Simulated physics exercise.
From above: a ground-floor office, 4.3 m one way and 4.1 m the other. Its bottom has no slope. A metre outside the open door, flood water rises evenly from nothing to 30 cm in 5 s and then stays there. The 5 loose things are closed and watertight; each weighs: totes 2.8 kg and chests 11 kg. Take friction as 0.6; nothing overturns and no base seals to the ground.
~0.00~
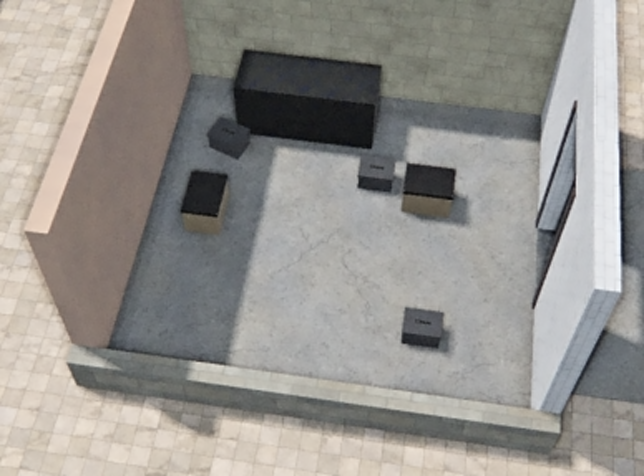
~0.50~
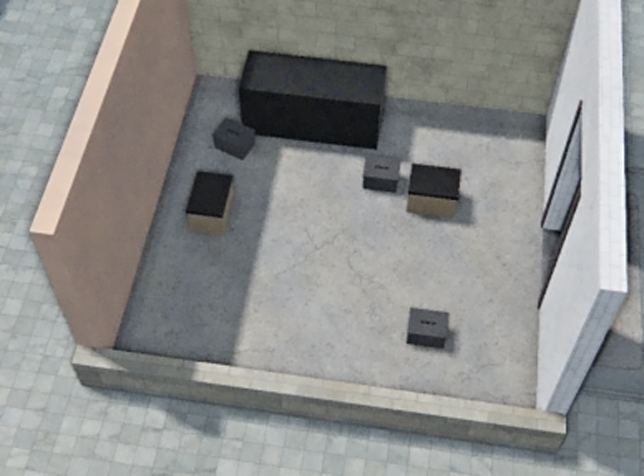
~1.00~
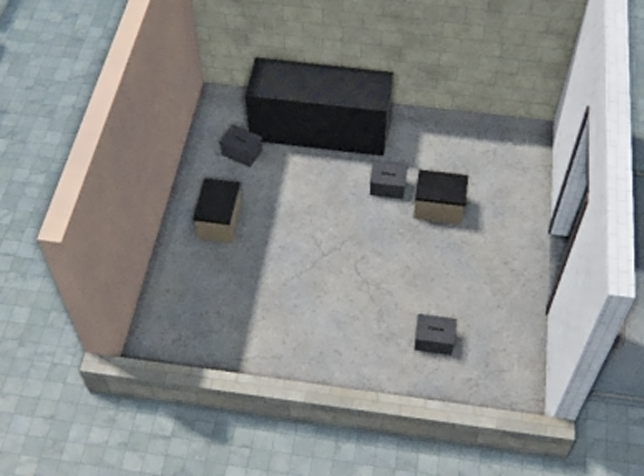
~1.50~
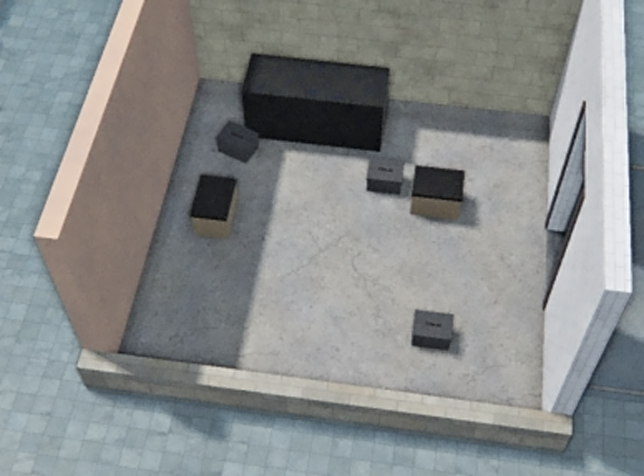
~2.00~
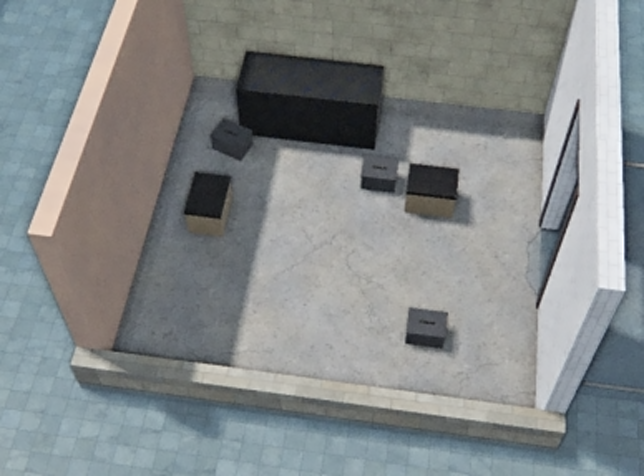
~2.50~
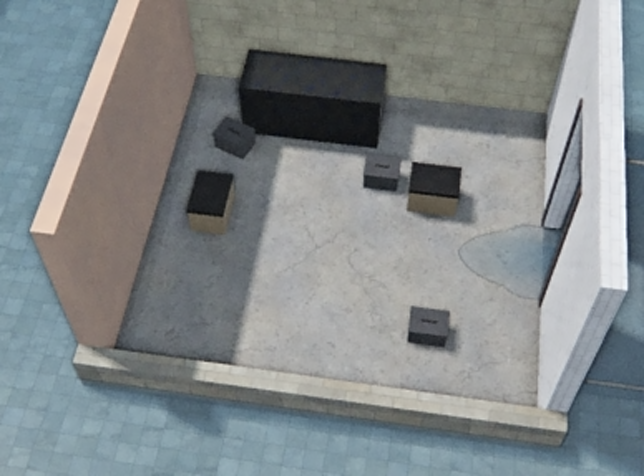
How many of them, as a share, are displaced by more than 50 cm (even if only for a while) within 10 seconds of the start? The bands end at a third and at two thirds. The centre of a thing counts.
It is at least two thirds.
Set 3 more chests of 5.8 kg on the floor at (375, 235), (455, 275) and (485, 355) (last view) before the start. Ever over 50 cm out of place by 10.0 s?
In that order: Over, more, short of it.
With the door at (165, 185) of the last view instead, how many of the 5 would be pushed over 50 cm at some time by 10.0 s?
Then 5.
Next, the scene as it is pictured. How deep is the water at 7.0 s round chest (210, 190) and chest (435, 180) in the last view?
About 6 and 5 cm.
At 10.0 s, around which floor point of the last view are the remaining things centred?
At about (199, 197).
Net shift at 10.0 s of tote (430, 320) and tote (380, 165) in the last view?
In that order: 250 cm, 250 cm.
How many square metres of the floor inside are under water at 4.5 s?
Roughly 8.0 m2.
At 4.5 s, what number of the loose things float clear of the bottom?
I count 0.
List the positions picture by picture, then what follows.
A tote at (423, 322) rests on the ground; a chest at (204, 192) rests on the ground; 0.0 m2 under water; 0 of 5 have shifted, in the first frame.
A tote at (428, 323), on the bottom; a chest at (210, 193), on the bottom; water covers 0.0 m2; 0 of 5 have shifted, in the second frame.
A tote at (436, 329) rests on the ground; a chest at (217, 200) rests on the ground; 0.0 m2 under water; 0 of 5 have shifted, in the third frame.
A tote at (433, 324) rests on the ground; a chest at (213, 196) rests on the ground; water covers 0.0 m2; 0 of 5 have shifted, in the fourth frame.
A tote at (427, 322), on the bottom; a chest at (208, 194), on the bottom; water covers 0.1 m2; 0 of 5 have shifted, in the fifth frame.
A tote at (429, 321), on the bottom; a chest at (210, 192), on the bottom; water covers 0.6 m2; 0 of 5 have shifted, in the sixth frame.
After 3.5 s 0 of 5 are over 50 cm from their spots; 0 afloat.
After 4.5 s 0 of 5 are over 50 cm from their spots; 0 afloat.
After 7.0 s 3 of 5 are over 50 cm from their spots; 4 afloat.
After 10.0 s 3 of 5 are over 50 cm from their spots, and 4 have been at some point; 5 afloat.
